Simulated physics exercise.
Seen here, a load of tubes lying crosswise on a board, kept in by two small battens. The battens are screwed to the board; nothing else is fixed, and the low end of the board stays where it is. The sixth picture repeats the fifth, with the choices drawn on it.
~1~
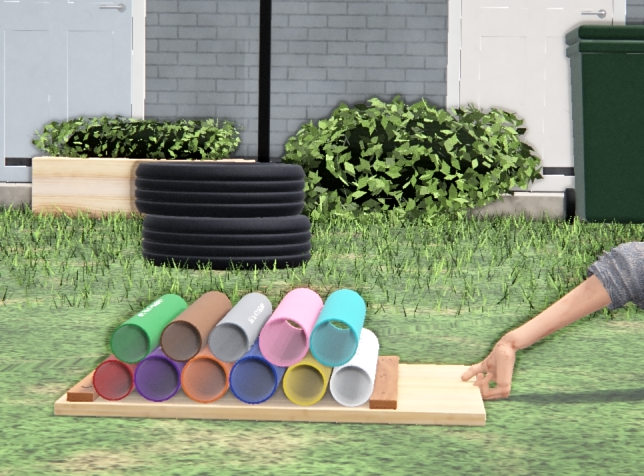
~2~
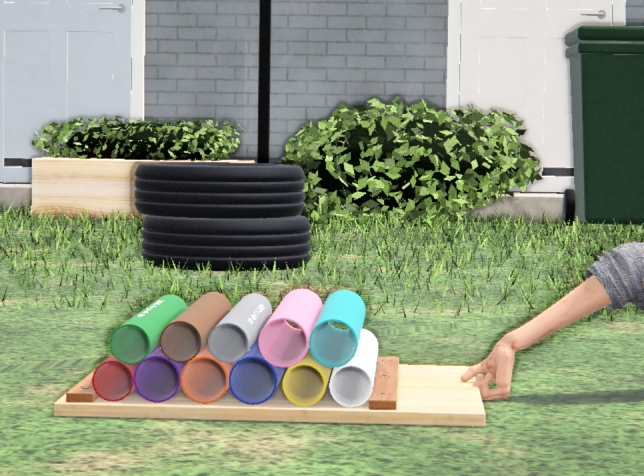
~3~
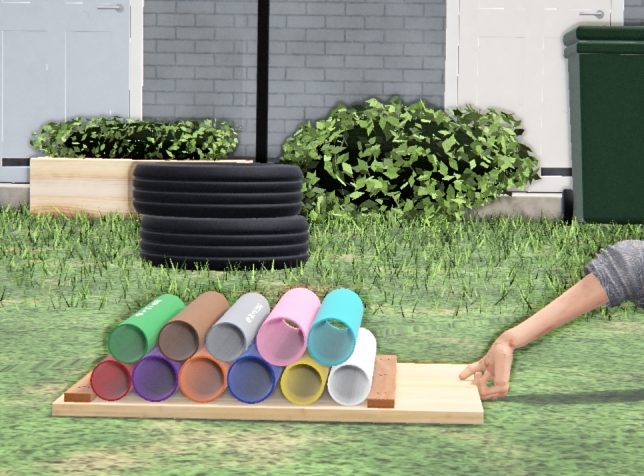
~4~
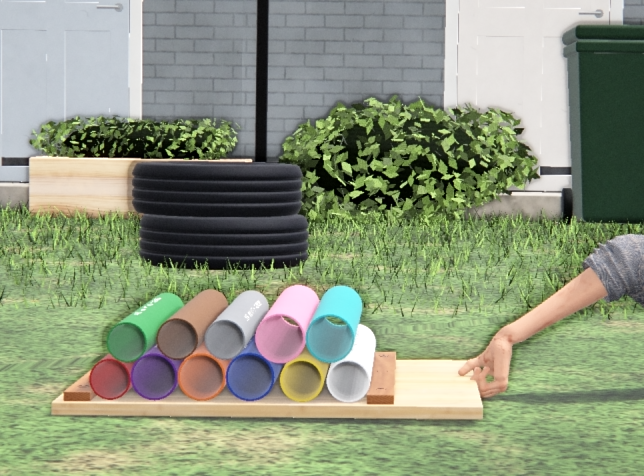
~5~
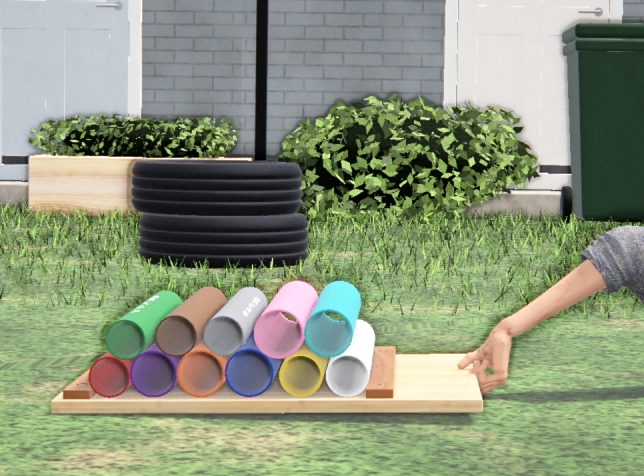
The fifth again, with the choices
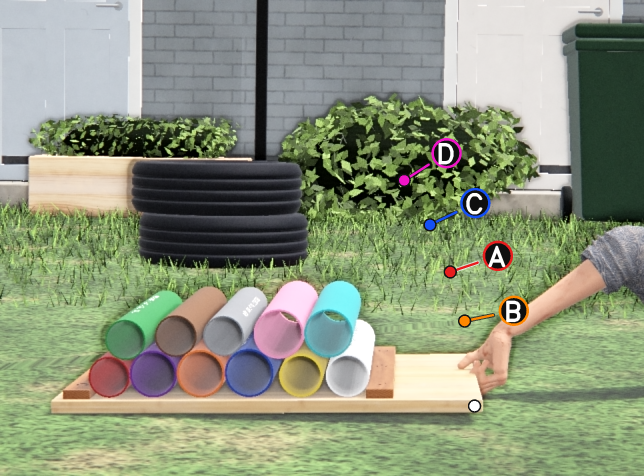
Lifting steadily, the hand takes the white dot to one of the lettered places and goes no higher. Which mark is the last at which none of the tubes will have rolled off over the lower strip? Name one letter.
Raise it to A.
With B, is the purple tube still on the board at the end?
Yes, with B.
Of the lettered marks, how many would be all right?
The number is two.
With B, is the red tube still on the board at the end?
Yes.
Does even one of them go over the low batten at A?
At A: No.
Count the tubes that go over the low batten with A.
The count is none.
On the marked copy, A at (450, 272); B at (465, 321); C at (430, 225); D at (404, 180); the white dot at (475, 406).
With A. Early on, board at 14°.
Further on, board at 20°.
At the end, board at 20°, none over the low batten.
As for the rest, B none over the low batten; C one over the low batten (green); D eleven over the low batten.
